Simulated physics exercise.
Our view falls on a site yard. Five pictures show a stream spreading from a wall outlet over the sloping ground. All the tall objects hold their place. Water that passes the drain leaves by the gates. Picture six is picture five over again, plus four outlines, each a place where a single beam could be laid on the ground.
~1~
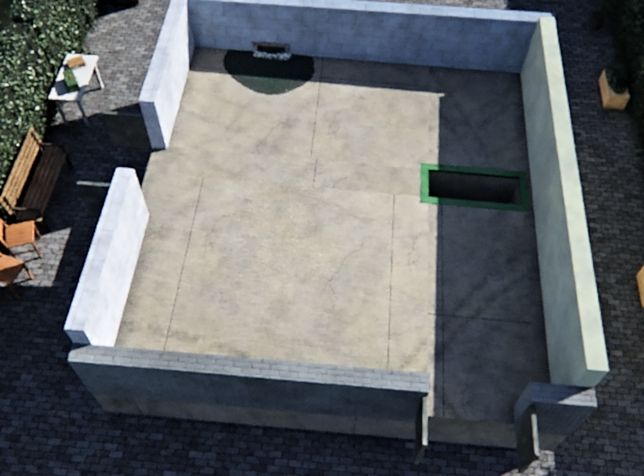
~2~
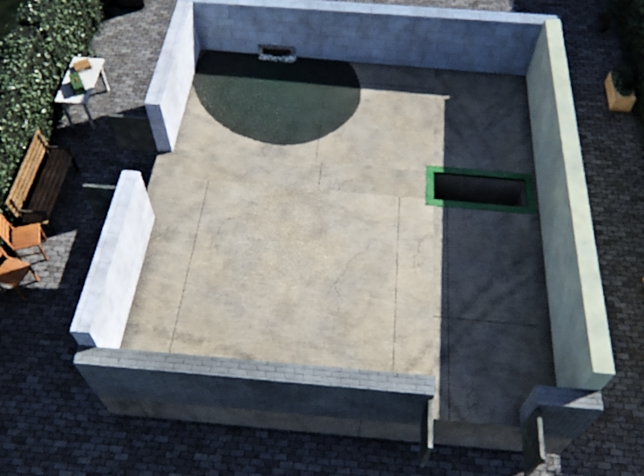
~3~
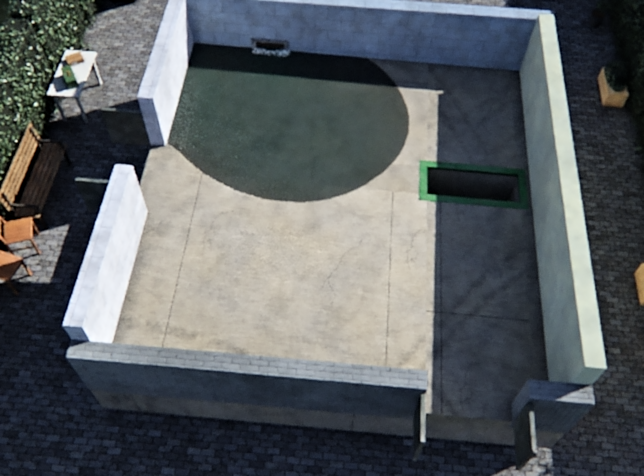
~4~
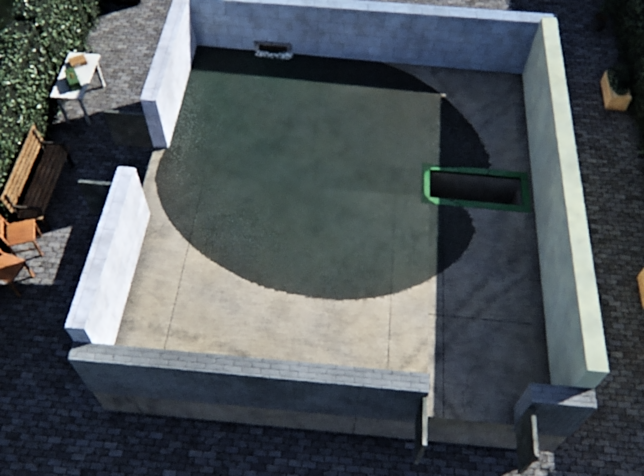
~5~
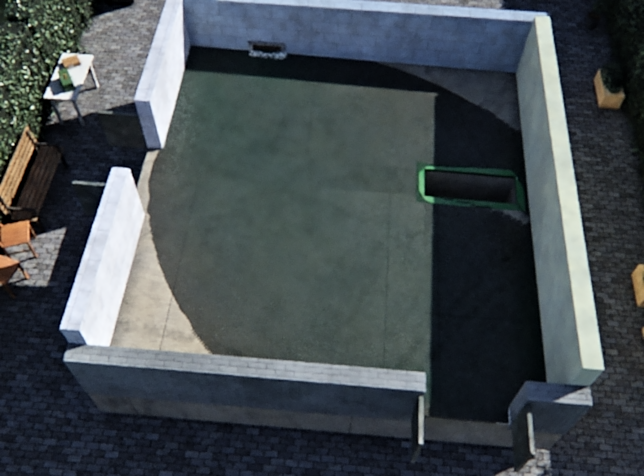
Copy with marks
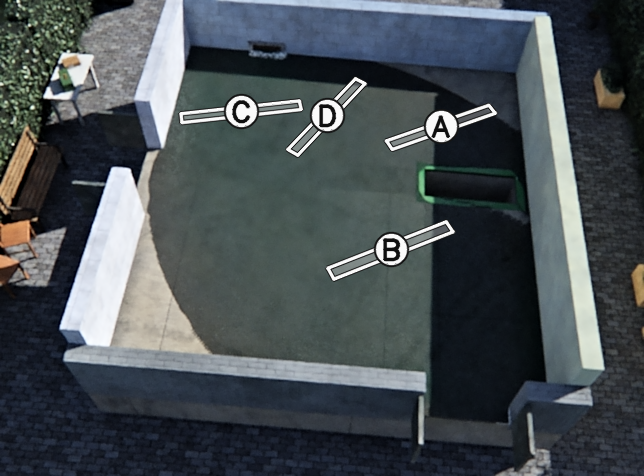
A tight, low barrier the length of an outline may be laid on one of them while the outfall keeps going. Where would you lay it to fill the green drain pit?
Take C.
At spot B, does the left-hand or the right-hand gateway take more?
The right one.
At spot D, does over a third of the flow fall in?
No.
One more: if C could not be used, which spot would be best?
Here it is spot B.
In white, A from (389, 145) to (492, 109); B from (330, 273) to (449, 226); C from (181, 118) to (300, 105); D from (292, 152) to (360, 81).
With A, about 26 % of the stream goes into the green drain pit, about 74 % out by the gates.
With B, about 50 % of the stream goes into the green drain pit, about 50 % out by the gates.
With C, about 78 % of the stream goes into the green drain pit, about 22 % out by the gates.
With D, about 25 % of the stream goes into the green drain pit, about 74 % out by the gates.
